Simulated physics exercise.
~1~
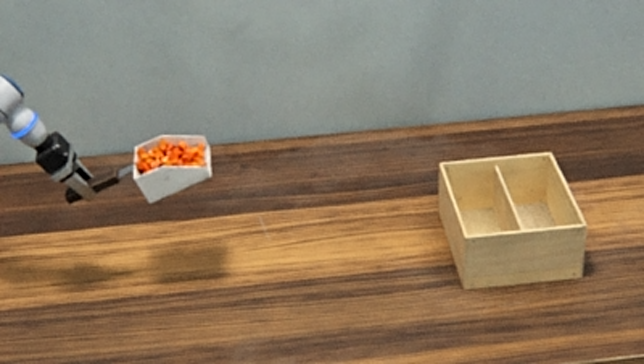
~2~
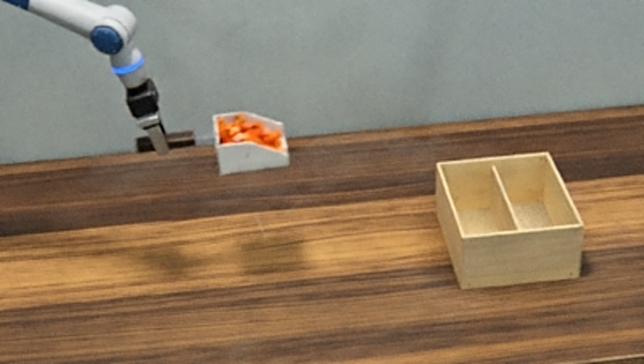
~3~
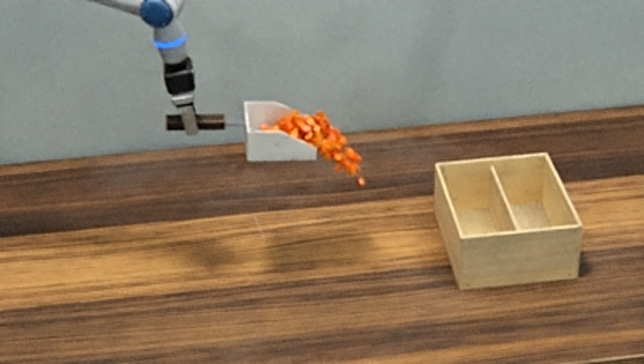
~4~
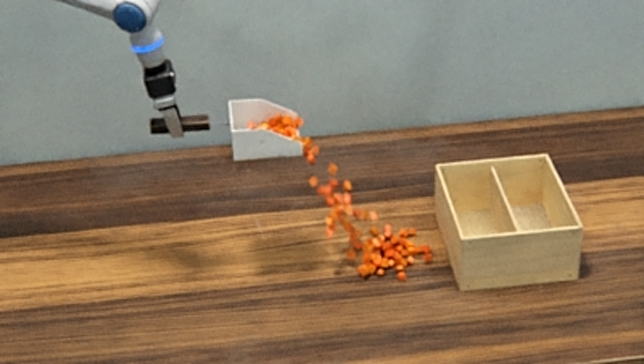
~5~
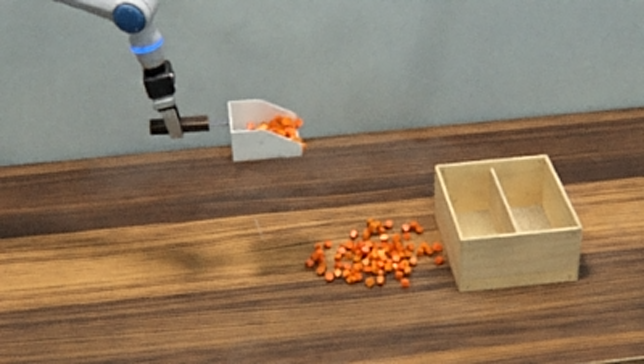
At the start, a robot arm on the left holds a white scoop heaped with small orange dice above a wooden table, while a two-part wooden box stands to the right. The arm carries the scoop right and slightly up towards the box. The scoop comes to a halt well short of the box, and a stream of dice shoots over its open front. The arm draws the scoop back a little as the dice rain down onto the table. Finally the scoop hangs still with some dice left inside, while most lie scattered beside the empty box.
